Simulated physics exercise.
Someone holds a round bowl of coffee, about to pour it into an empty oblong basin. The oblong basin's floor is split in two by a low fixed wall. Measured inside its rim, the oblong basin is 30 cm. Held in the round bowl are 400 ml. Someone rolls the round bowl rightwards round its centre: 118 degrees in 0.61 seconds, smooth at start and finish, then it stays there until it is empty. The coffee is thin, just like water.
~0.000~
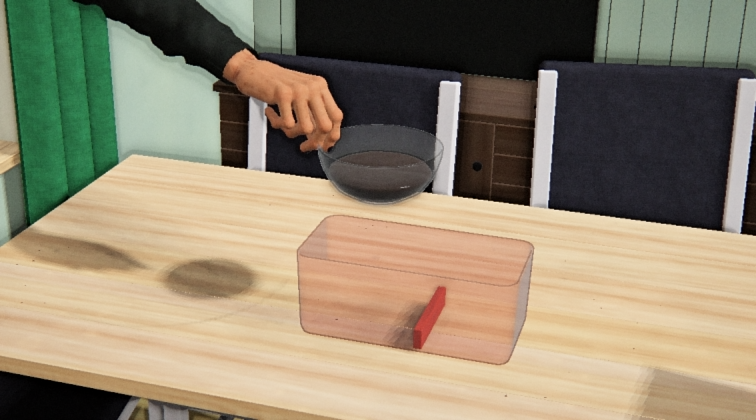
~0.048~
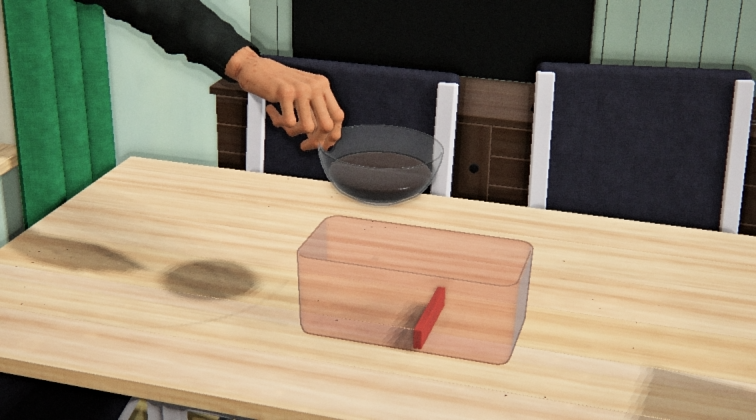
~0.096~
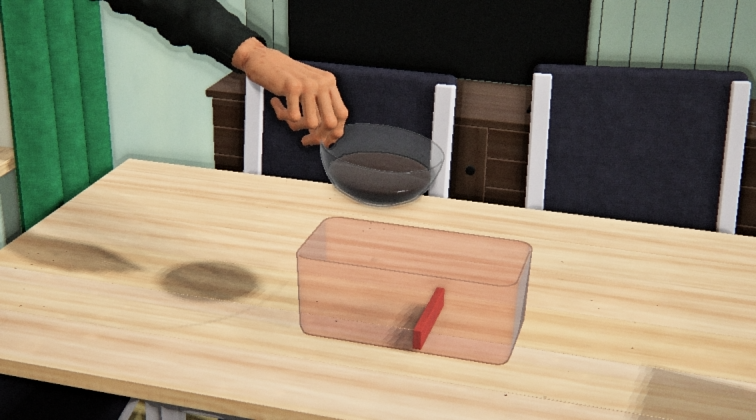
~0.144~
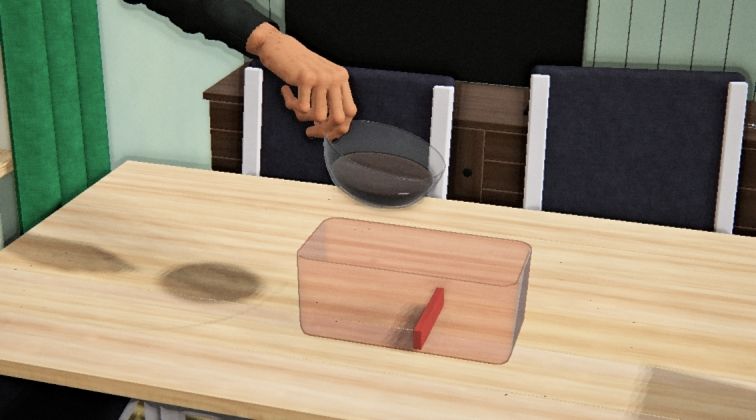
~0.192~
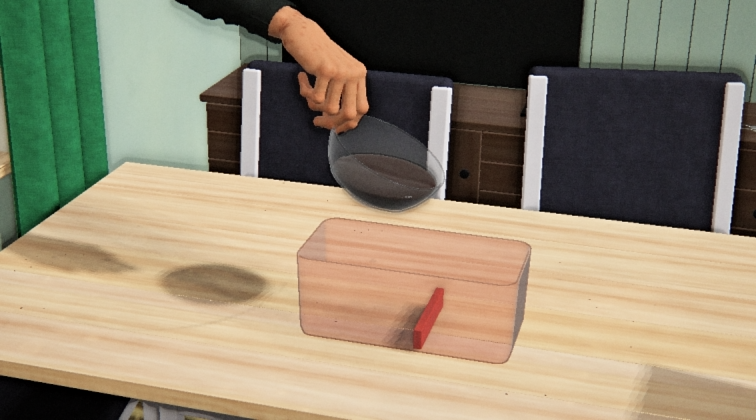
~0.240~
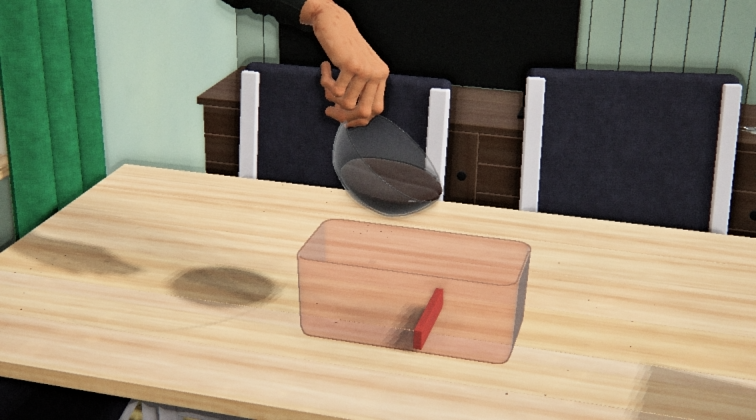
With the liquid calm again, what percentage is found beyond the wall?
Beyond the wall there is roughly 65 percent.
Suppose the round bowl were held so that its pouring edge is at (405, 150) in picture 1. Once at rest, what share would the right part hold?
It would then come to around 35 percent.
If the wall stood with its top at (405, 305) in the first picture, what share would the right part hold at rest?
Then it comes to around 80 per cent.
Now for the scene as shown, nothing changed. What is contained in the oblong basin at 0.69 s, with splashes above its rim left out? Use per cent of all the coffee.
I reckon close to 94 per cent.
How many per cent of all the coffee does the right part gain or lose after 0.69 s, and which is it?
It falls by roughly 3 per cent.
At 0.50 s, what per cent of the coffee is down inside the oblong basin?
Roughly 92 percent of it.
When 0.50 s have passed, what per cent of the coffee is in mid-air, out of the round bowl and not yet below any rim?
Roughly 7 percent.
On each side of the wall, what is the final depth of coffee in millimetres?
I'd say close to 6 mm on the left, close to 16 mm on the right.
By 0.50 s the tilt is 109° and 1 per cent is still to pour, 18 is left of the wall and 74 right of it.
By 0.69 s the tilt is 118° and 0 per cent is still to pour, 25 is left of the wall and 69 right of it.
By 0.89 s the tilt is 118° and 0 per cent is still to pour, 32 is left of the wall and 66 right of it.
By 1.11 s the tilt is 118° and 0 per cent is still to pour, 33 is left of the wall and 65 right of it.
At rest 33 per cent lies left of the wall, 65 right of it and 2 outside.
